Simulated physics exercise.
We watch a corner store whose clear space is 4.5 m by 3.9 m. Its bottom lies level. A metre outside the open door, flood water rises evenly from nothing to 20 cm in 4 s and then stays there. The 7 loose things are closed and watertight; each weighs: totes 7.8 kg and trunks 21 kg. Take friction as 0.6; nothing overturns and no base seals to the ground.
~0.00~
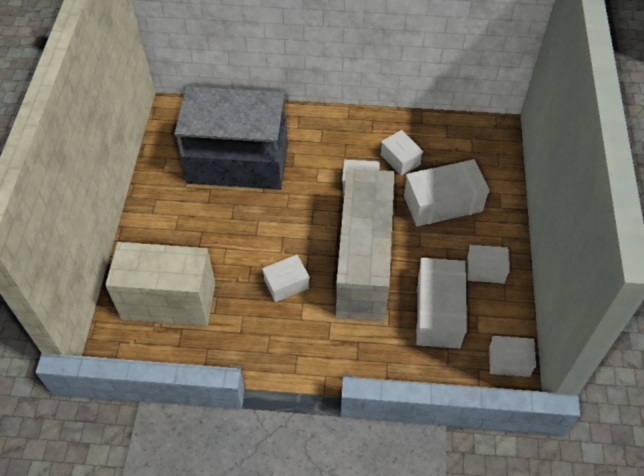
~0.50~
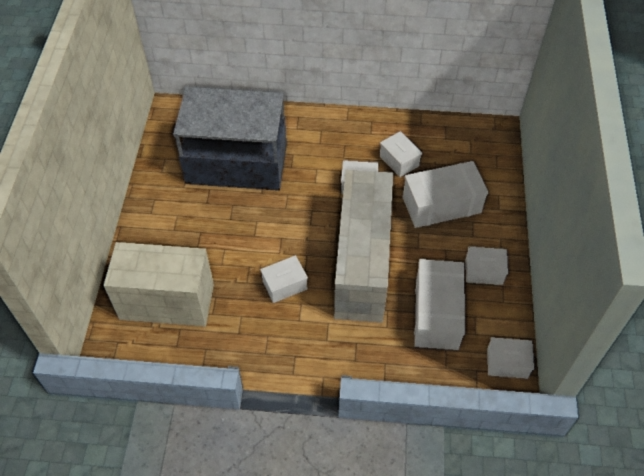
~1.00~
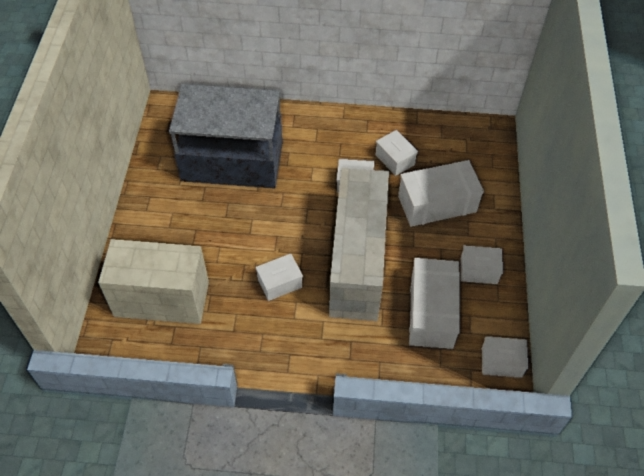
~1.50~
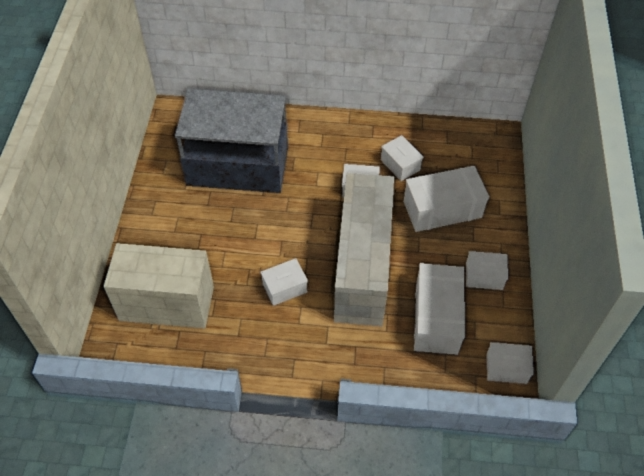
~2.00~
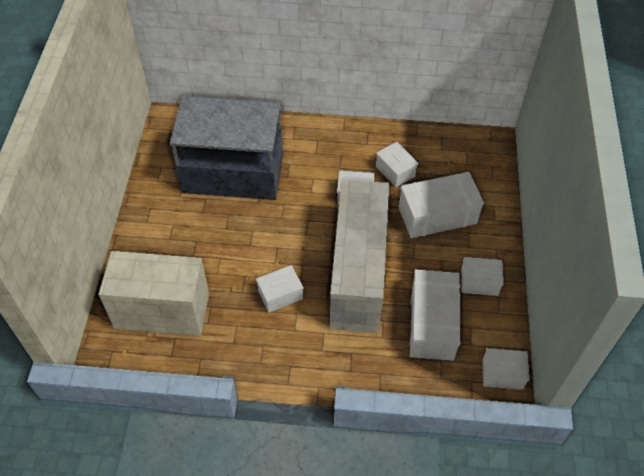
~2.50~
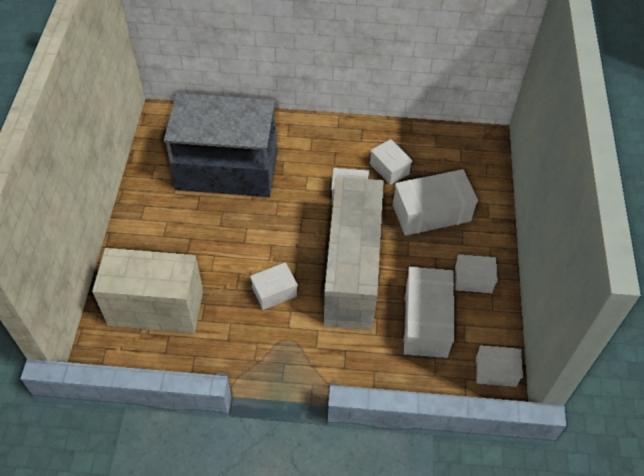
Water spreads over the paving outside a small open-topped store seen from high above, turning the ground teal around the walls and then showing as a thin sheet just inside the doorway. On the plank floor, a dark counter stands at back left, a cream block at front left, and pale grey and white blocks across the middle and right. None of them shifts, while the camera wavers slightly.
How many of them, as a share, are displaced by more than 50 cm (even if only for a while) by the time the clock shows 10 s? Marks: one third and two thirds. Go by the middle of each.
It is not even a third.
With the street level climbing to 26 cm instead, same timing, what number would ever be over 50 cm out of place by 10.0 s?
Then 2.
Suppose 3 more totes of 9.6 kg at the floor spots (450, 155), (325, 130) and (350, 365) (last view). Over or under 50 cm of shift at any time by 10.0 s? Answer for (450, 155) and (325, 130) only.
In that order: Short of it, over.
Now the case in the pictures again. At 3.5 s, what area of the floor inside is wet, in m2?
About 2.0 m2.
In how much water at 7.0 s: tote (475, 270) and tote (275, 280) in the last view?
About 0 and 9 cm.
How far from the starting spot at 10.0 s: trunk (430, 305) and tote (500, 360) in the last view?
In that order: 0 cm, 0 cm.
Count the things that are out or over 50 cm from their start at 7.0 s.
By then 1.
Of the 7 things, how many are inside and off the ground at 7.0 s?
At that moment 1.
After 3.5 s 0 of 7 are over 50 cm from their spots; 0 afloat.
After 4.5 s 0 of 7 are over 50 cm from their spots; 0 afloat.
After 7.0 s 1 of 7 are over 50 cm from their spots; 1 afloat.
After 10.0 s 1 of 7 are over 50 cm from their spots, and 1 have been at some point; 1 afloat.
